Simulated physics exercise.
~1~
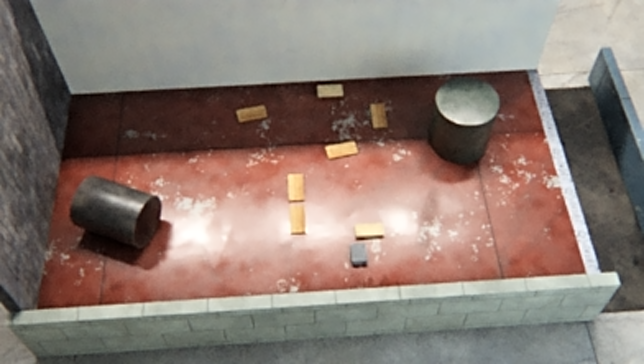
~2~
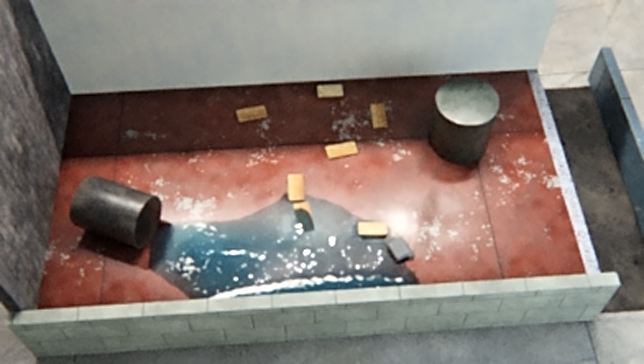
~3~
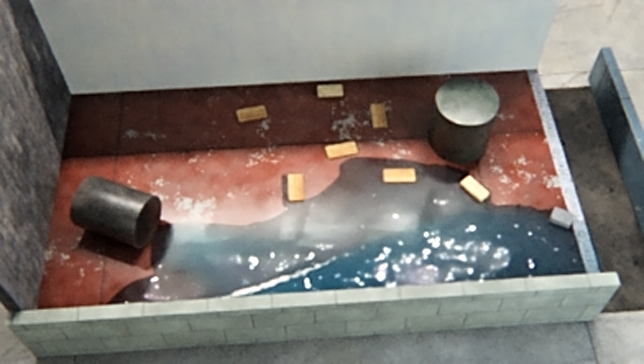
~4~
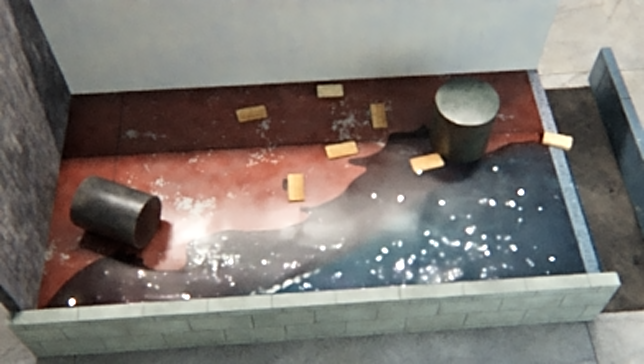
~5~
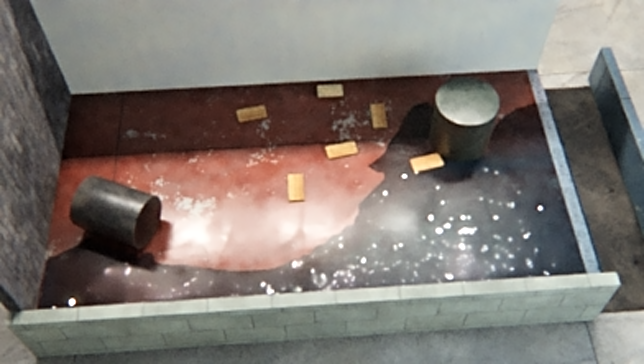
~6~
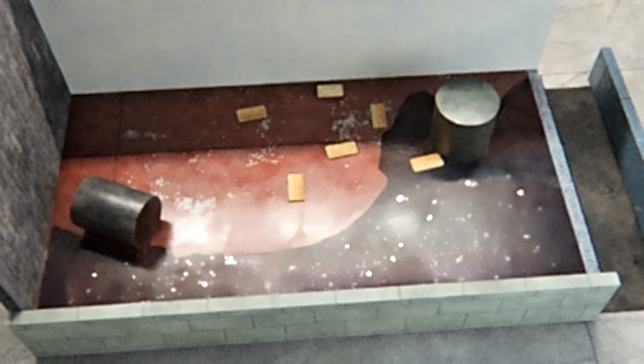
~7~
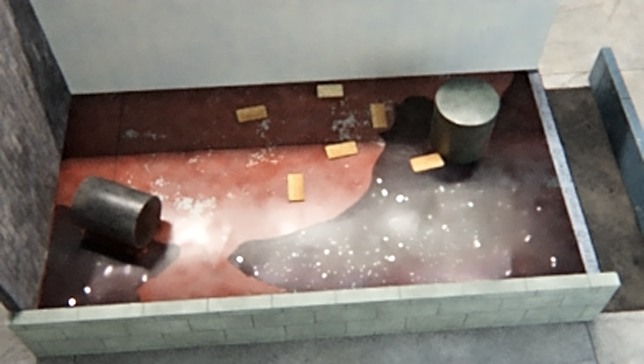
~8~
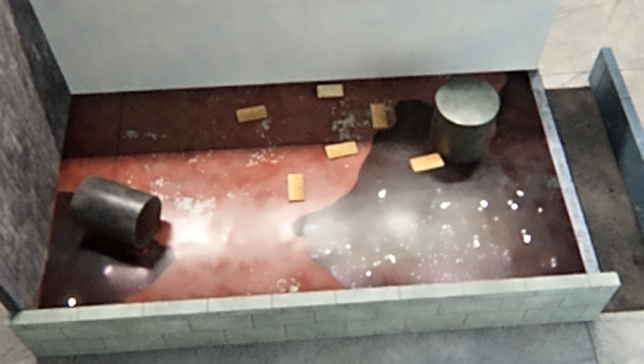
Dark, glinting liquid spreads across the red floor of a low-walled, tray-like space, seen from above by a still camera, with a dark drum lying on its side at left and another standing upright at right. Several yellow blocks and one small grey block sit between them. The liquid pours out past the fallen drum along the front and sweeps the grey block and two nearby yellow ones rightward. The grey block reaches the right edge and disappears, then a yellow one follows. The other yellow block stops beside the upright drum. Finally the liquid draws back into separate dark patches at left and right.
